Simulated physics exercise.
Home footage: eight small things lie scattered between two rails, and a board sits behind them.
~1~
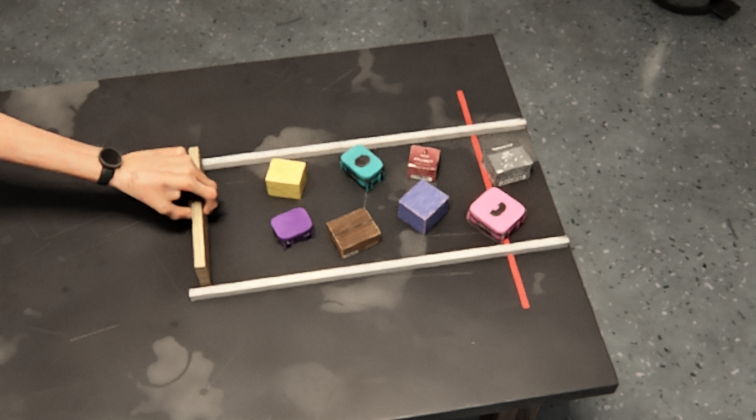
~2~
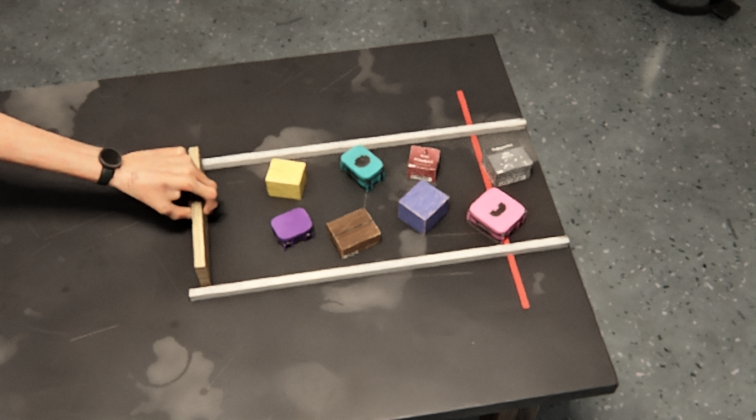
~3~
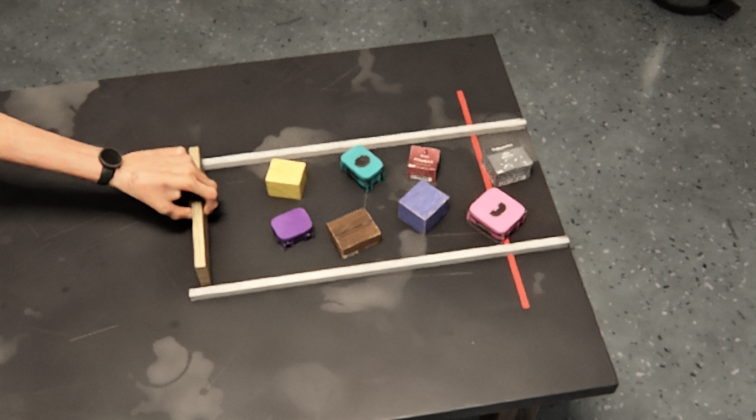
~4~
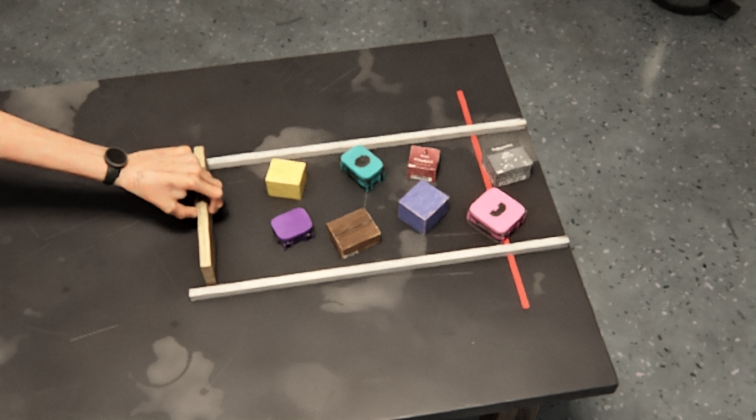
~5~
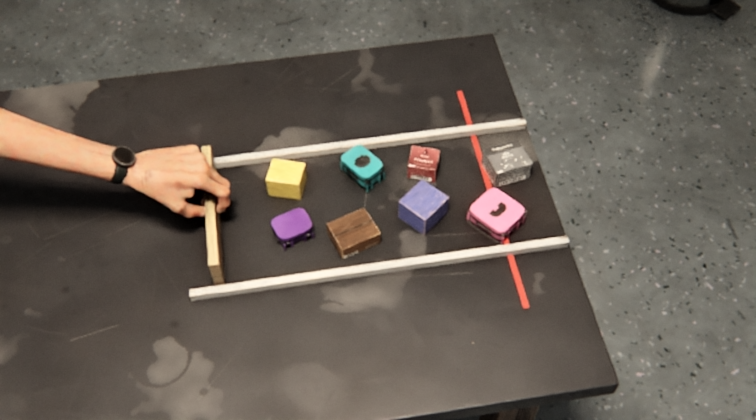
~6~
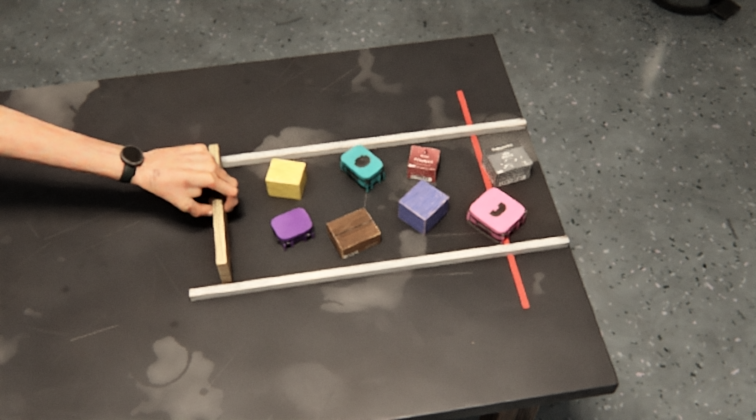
A hand slides a wooden board slightly right between two rails, behind eight small still objects.
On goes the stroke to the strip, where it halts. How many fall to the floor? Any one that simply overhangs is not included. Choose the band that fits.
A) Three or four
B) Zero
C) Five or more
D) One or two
Answer: A.
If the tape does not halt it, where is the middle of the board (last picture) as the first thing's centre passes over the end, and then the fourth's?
At (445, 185) for the first, at (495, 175) for the fourth.
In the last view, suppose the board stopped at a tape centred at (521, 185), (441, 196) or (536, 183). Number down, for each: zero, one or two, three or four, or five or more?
Taking the tapes one after another, the count is at least five, then zero, then at least five.
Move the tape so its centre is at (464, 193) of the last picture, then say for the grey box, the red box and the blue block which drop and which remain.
As for the grey box, it does not stay; the red box keeps its spot; the blue block keeps its spot.
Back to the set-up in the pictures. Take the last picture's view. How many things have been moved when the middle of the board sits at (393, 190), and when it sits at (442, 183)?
Moved so far: 7, later 8.
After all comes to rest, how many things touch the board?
Well, it touches 2.
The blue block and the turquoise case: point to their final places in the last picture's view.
The blue block finishes at (528, 175); the turquoise case finishes at (523, 140).
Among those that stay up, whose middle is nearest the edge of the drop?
That is the brown box.
Soon after, none off yet; grey box at rest near (506, 164); pink case at rest near (496, 216); red box at rest near (424, 164).
In the end, the number that fall off is three or four; gone, red box, pink case and grey box.
